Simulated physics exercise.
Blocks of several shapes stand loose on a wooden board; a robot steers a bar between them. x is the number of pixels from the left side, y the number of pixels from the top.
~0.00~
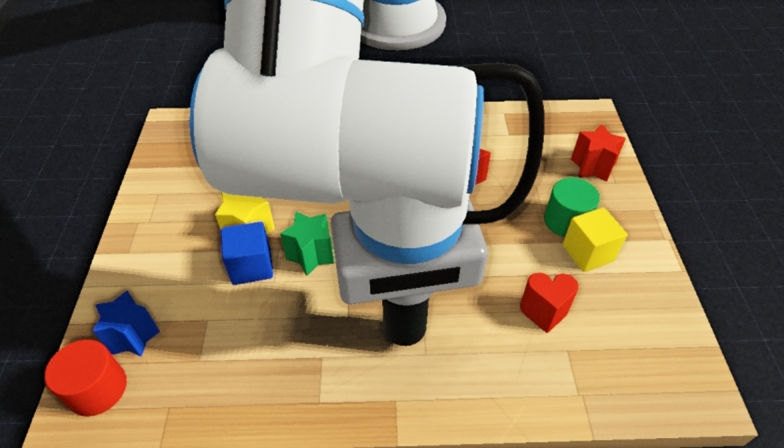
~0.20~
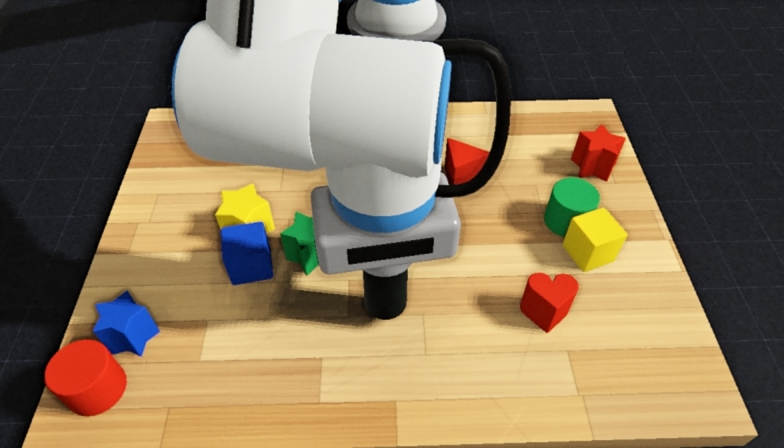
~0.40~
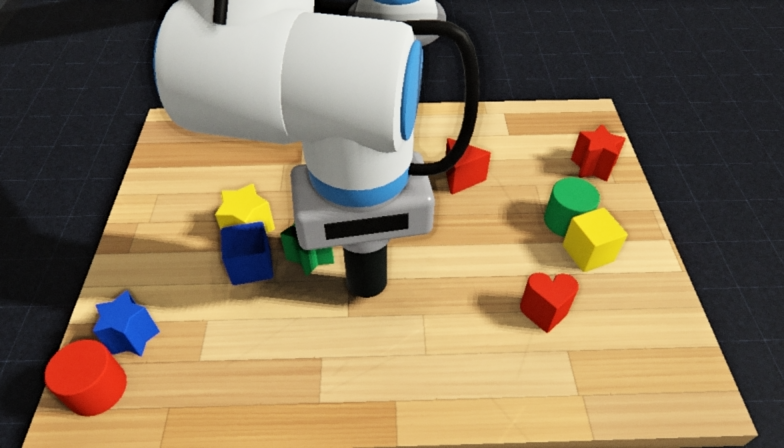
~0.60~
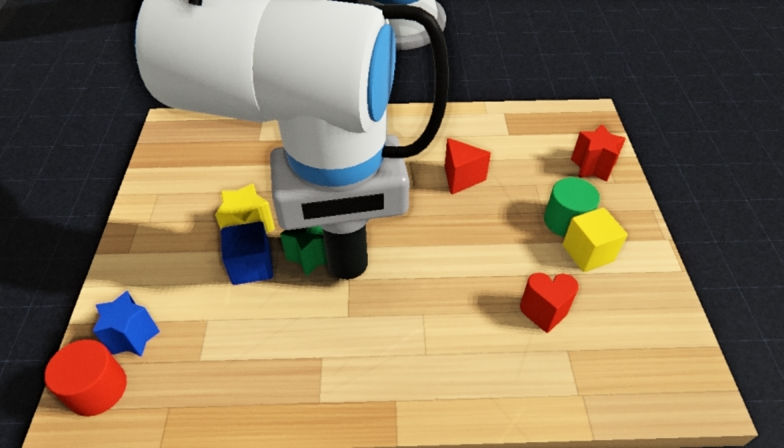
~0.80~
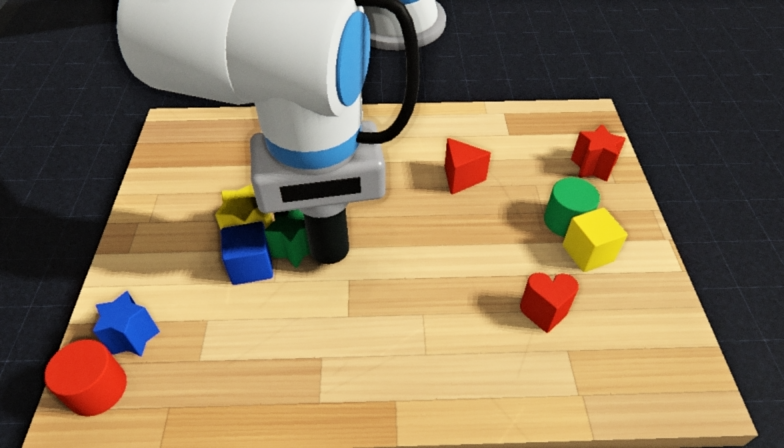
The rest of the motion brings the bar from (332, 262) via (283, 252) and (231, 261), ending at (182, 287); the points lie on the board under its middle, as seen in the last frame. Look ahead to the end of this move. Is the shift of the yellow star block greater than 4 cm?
Yes, that is how it ends up.
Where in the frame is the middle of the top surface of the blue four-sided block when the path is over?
I expect it at (124, 274).
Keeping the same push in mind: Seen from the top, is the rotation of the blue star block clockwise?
My answer is no.
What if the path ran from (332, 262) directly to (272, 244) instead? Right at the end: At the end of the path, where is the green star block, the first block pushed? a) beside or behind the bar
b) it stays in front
b
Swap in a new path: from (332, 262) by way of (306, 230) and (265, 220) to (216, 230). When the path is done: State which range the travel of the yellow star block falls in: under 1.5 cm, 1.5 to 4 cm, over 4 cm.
Goes over 4 cm.
What follows on the original path. One third of the way, bar (280, 239); yellow star block (221, 192), turned 25° anticlockwise; blue four-sided block (230, 239), turned 30° anticlockwise; green star block (256, 204).
Two thirds of the way, bar (226, 248); yellow star block (204, 181), turned 15° anticlockwise; blue four-sided block (180, 253), turned 30° anticlockwise; green star block (231, 203), turned 40° clockwise.
At the end, bar (176, 275); blue star block (106, 316), turned 35° anticlockwise; yellow star block (204, 181), turned 15° anticlockwise; blue four-sided block (124, 274); green star block (231, 204), turned 40° clockwise.
